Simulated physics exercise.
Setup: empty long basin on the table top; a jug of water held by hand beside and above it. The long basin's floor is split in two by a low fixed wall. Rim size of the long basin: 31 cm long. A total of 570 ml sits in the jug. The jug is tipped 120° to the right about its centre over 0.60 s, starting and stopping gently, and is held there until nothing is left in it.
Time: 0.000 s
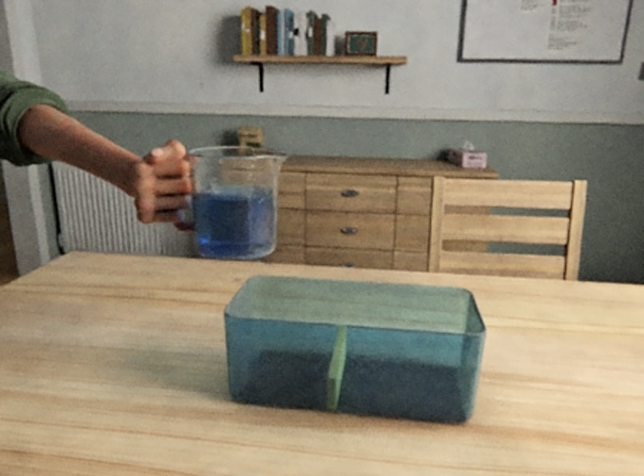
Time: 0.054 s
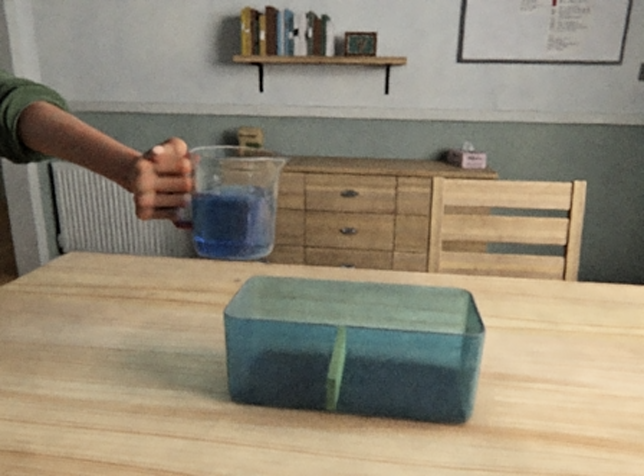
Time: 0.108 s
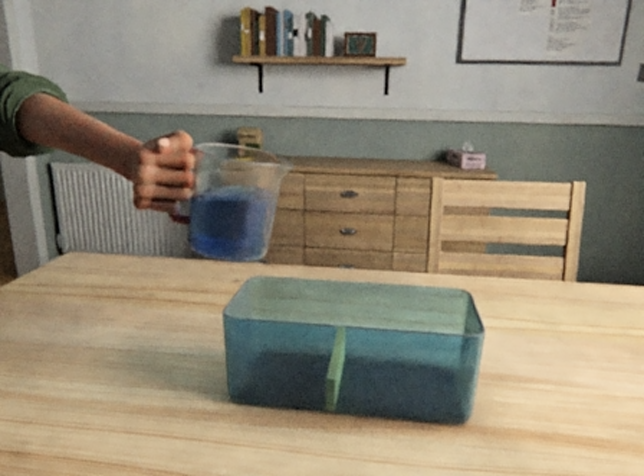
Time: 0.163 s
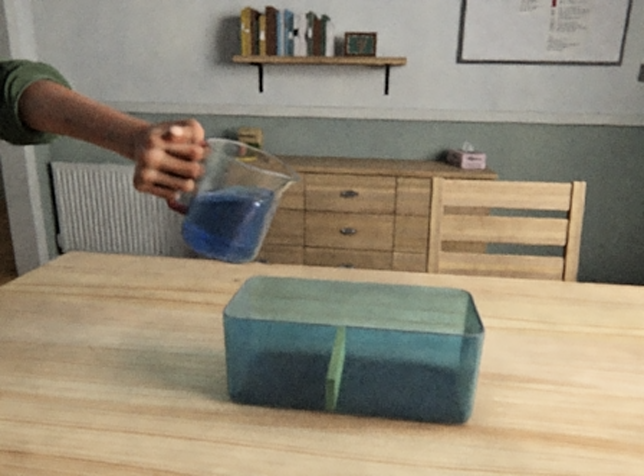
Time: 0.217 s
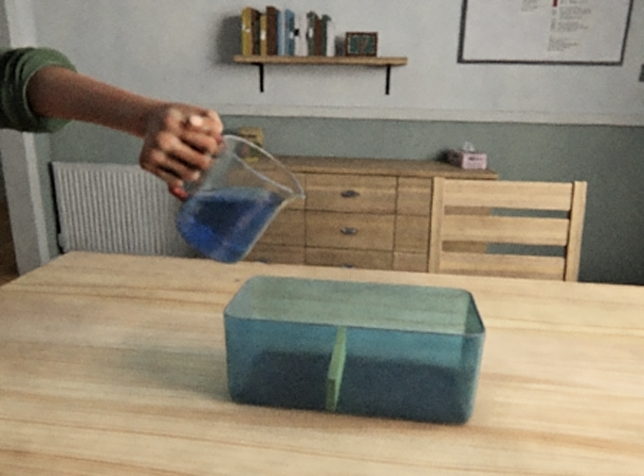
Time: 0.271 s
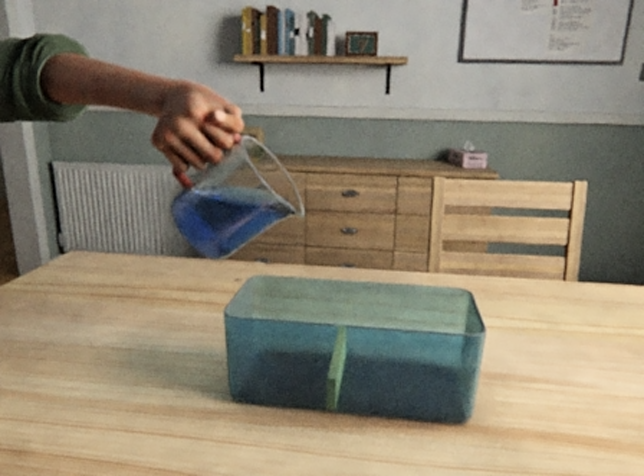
In a room with a wooden table, a hand tilting a glass jug of blue water rightward above a teal divided basin.
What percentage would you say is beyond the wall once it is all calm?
I would put it at about 4 per cent.
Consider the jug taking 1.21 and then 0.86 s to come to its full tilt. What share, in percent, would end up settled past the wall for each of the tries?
The first try gives 30 percent and the second 15 percent.
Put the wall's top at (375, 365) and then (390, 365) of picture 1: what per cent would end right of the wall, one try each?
The first gives near 15 per cent and the second near 15 per cent.
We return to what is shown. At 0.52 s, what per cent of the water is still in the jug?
Roughly 48 percent.
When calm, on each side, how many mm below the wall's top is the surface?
The left side gives some 14 mm, the right side some 42 mm.
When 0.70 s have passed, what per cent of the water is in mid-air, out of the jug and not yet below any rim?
Something like 8 per cent is in the air then.
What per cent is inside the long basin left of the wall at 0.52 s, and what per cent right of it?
About 24 left, about 1 right.
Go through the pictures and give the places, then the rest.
In the first frame, it leans 0°; its right rim is at (287, 155); the water meets the walls at (198, 190) and (275, 193); the long basin's rim runs from (238, 295) to (478, 311); the wall's top is at (338, 352).
In the second frame, it leans 2°; its right rim is at (289, 158); the water meets the walls at (198, 190) and (275, 193).
In the third frame, it leans 9°; its right rim is at (294, 166); the water meets the walls at (198, 192) and (275, 194).
In the fourth frame, it leans 21°; its right rim is at (300, 179); the water meets the walls at (196, 194) and (278, 195).
In the fifth frame, it leans 35°; its right rim is at (305, 196); the water meets the walls at (192, 196) and (284, 199).
In the sixth frame, it leans 51°; its right rim is at (304, 216); the water meets the walls at (183, 193) and (293, 206).
Then, 0.52 s in, the tilt is 115° and 47 per cent is still to pour, 25 is left of the wall and 1 right of it.
Then, 0.70 s in, the tilt is 120° and 5 per cent is still to pour, 84 is left of the wall and 2 right of it.
Then, 0.89 s in, the tilt is 120° and 0 per cent is still to pour, 88 is left of the wall and 4 right of it.
Then, 1.10 s in, the tilt is 120° and 0 per cent is still to pour, 89 is left of the wall and 4 right of it.
Finally, 89 per cent lies left of the wall, 4 right of it and 7 outside.
